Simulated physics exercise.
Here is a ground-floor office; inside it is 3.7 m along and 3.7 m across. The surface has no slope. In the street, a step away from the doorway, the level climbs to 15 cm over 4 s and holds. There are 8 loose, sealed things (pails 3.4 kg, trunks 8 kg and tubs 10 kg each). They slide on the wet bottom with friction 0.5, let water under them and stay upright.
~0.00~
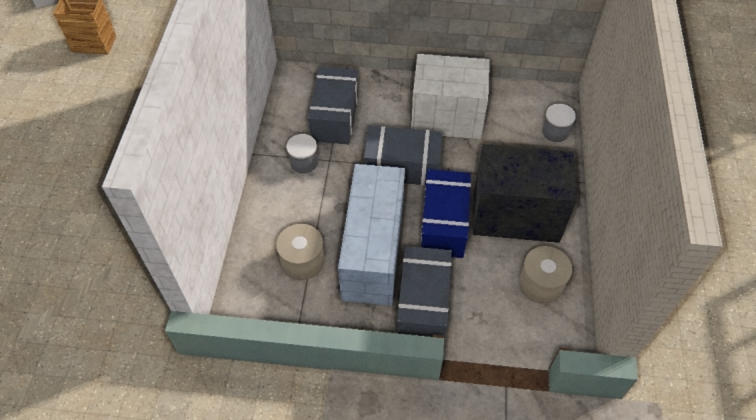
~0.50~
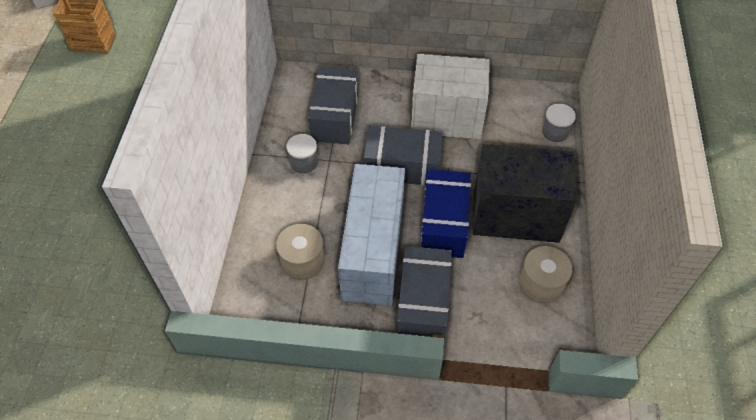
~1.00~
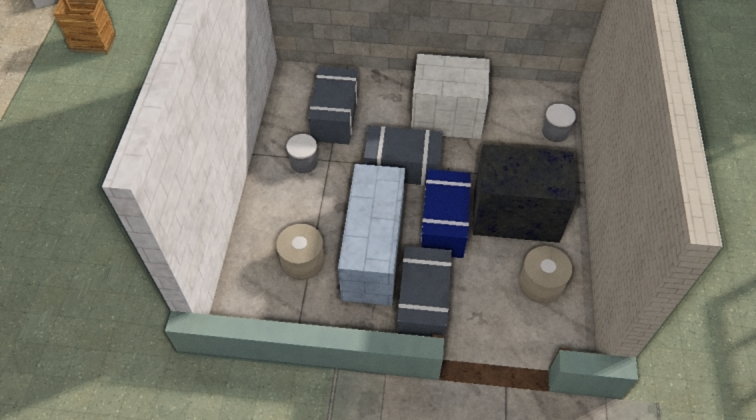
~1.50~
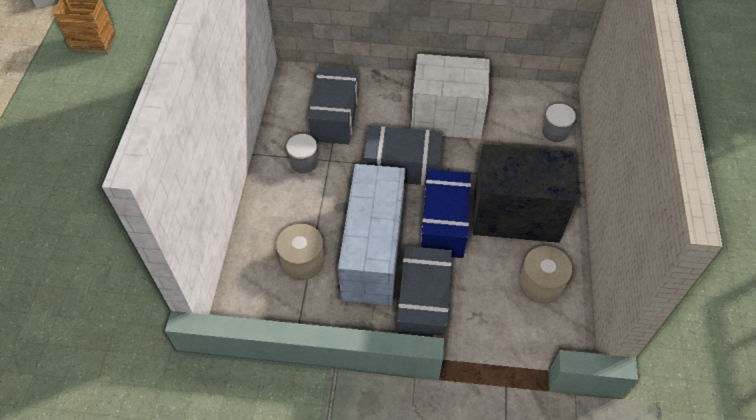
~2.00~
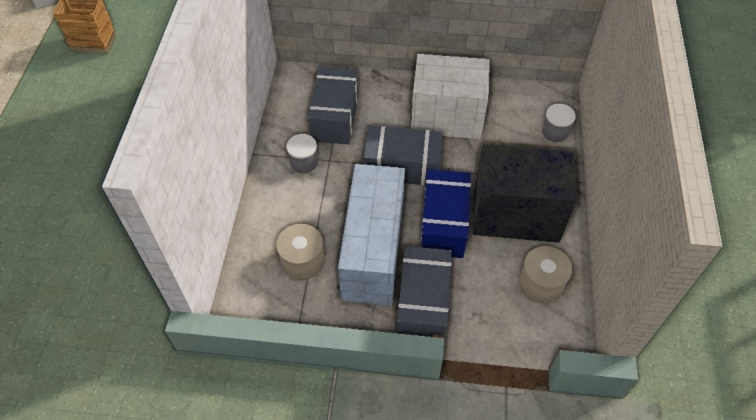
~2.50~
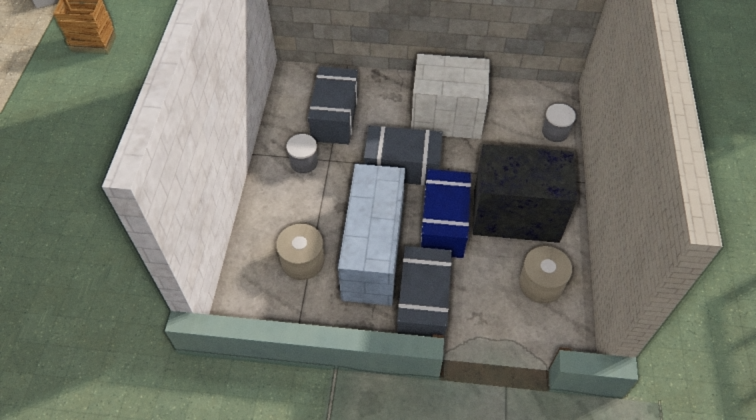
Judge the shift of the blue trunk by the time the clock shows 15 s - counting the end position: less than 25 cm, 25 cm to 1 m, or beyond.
Blue trunk gets carried off.
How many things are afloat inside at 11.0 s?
I count 6.
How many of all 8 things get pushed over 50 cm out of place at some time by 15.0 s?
6 of them.
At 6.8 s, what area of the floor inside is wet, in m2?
Roughly 7.0 m2.
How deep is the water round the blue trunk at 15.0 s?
Roughly 8 cm.
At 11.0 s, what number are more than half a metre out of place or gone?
I count 4.
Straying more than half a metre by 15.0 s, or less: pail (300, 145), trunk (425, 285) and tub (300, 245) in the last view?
In turn: More, short of it, under.
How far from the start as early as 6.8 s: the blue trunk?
Roughly 40 cm by then.
After 3.5 s the blue trunk is near (447, 203), 0.0 m from its start, aground; 0 afloat.
After 6.8 s the blue trunk is near (443, 170), 0.4 m from its start, afloat; 3 afloat.
After 11.0 s the blue trunk is near (514, 141), 1.1 m from its start, afloat; 6 afloat.
After 15.0 s the blue trunk is near (550, 124), 1.5 m from its start, afloat; 7 afloat.
